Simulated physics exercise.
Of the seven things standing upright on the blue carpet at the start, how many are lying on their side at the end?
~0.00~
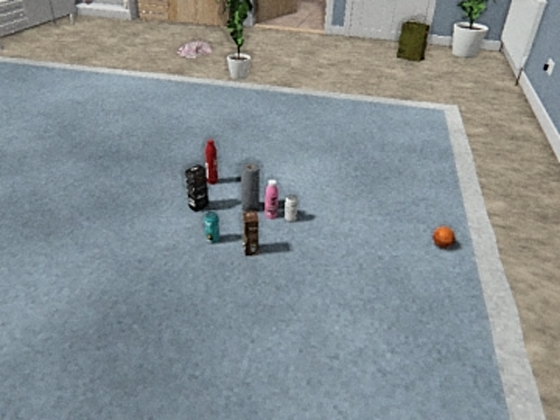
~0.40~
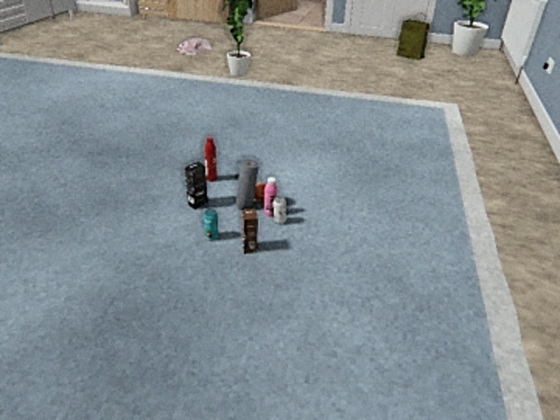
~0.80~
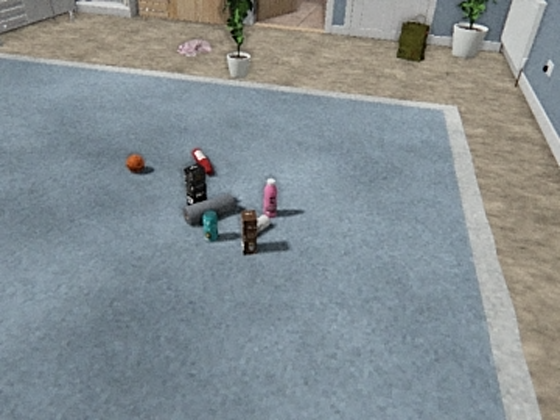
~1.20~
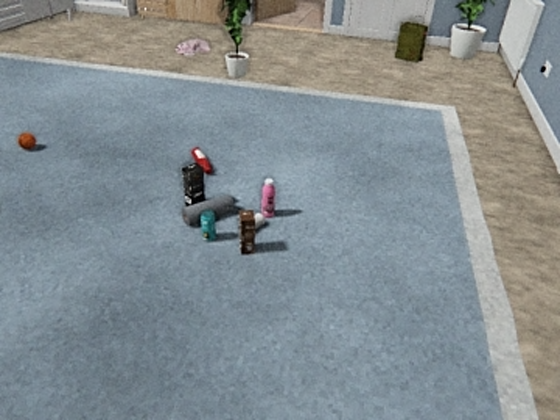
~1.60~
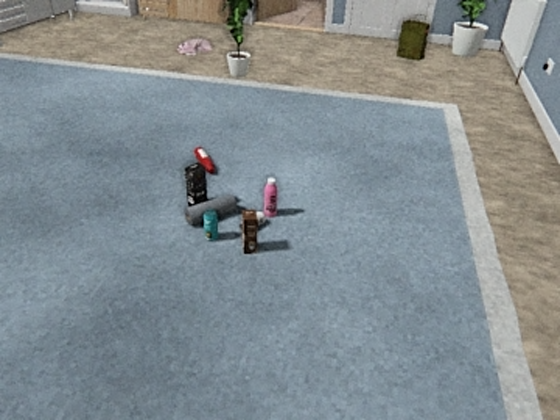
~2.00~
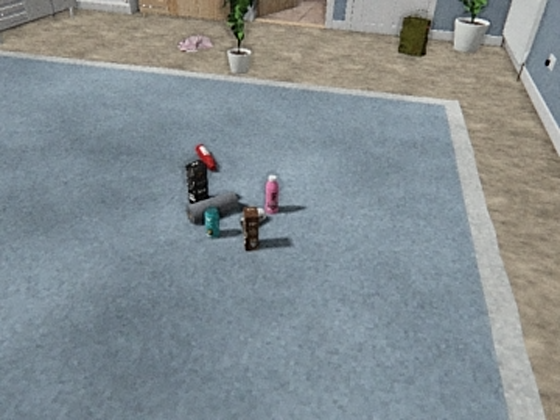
Three of them are lying on their side at the end, the red bottle, the white can and the grey roll.
